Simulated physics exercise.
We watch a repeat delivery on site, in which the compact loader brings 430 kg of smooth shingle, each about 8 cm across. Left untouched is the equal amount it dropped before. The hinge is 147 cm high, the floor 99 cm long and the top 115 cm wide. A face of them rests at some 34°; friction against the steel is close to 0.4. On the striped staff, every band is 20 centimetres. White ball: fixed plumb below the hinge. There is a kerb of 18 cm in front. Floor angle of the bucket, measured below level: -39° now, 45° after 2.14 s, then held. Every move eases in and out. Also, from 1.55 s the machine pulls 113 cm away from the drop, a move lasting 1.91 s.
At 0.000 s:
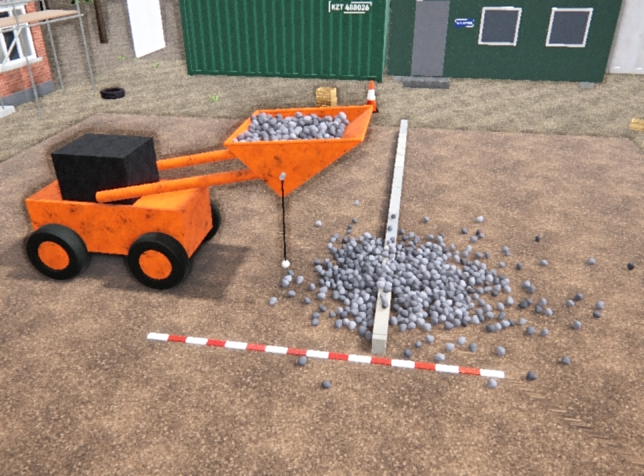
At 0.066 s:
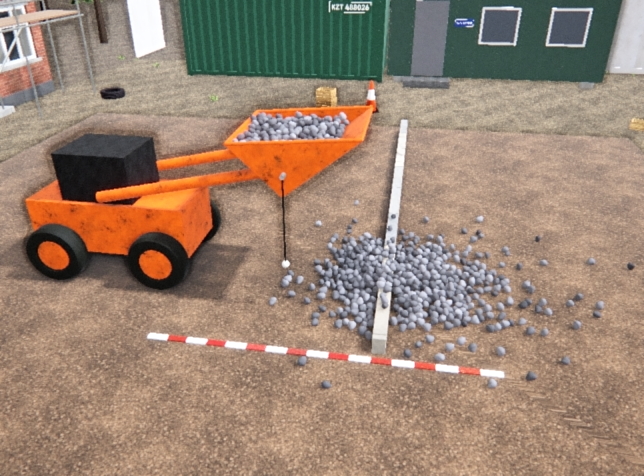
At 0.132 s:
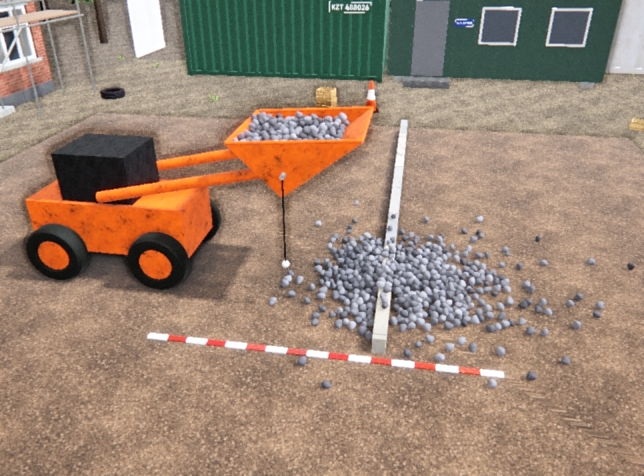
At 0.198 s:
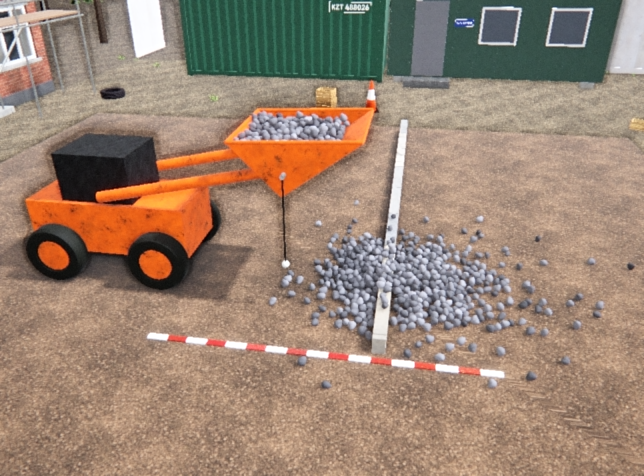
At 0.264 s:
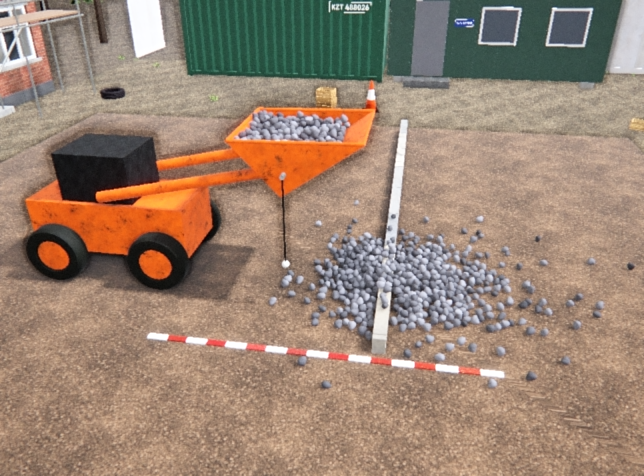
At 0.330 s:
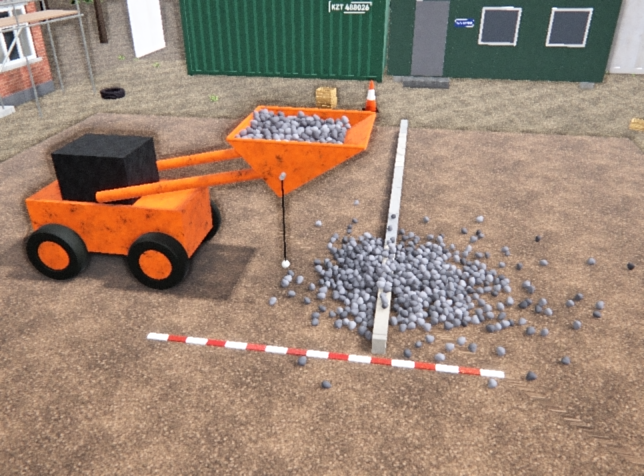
At the start, an orange loader on the left holds a raised bucket of grey stones beside a loose heap straddling a pale kerb. The bucket stays almost still, then its right edge dips very slightly, with the stones barely shifting inside, while the wheels and the heap remain still.
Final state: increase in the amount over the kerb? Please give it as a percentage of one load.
About 25 %.
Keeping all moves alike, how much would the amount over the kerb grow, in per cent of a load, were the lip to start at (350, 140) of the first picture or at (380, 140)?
Some 10 percent first and 45 percent second.
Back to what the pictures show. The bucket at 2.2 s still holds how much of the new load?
Some 0 %, roughly, is held.
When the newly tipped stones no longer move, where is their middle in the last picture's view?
Roughly at (361, 270) in the last picture.
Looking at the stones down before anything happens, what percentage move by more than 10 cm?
Some 15 percent, give or take.
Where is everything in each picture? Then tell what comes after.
In the first frame, the bucket is at -39°, its lip at (362, 140); the top of the load is at (308, 122). The earlier load is highest near (385, 271), 24 cm above ground level, 45 % on this side of the kerb, 55 % over the kerb.
In the second frame, the bucket is at -39°, its lip at (362, 140); the top of the load is at (308, 122); the stones move at 0.0 m/s on average.
In the third frame, the bucket is at -38°, its lip at (362, 141); the top of the load is at (298, 122); the stones move at 0.1 m/s on average.
The fourth frame shows lip at (363, 143), floor tilted -37°, highest stones at (290, 121); the stones move at 0.1 m/s on average.
The fifth frame shows lip at (364, 145), floor tilted -35°, highest stones at (268, 119); the stones move at 0.1 m/s on average.
In the sixth frame, the bucket is at -34°, its lip at (365, 148); the top of the load is at (261, 118); the stones move at 0.1 m/s on average.
After 1.6 s the floor is at 32°; in per cent of one load, 91 in the bucket, 54 on this side of the kerb, 55 over the kerb; the foremost stones are at (600, 302).
After 2.2 s the floor is at 45°; in per cent of one load, 1 in the bucket, 124 on this side of the kerb, 76 over the kerb; the foremost stones are at (600, 302).
After 3.9 s the floor is at 45°; in per cent of one load, 0 in the bucket, 120 on this side of the kerb, 80 over the kerb; the foremost stones are at (600, 302).
After 6.6 s the floor is at 45°; in per cent of one load, 0 in the bucket, 120 on this side of the kerb, 80 over the kerb; the foremost stones are at (600, 302). Net gain over the kerb, 25.
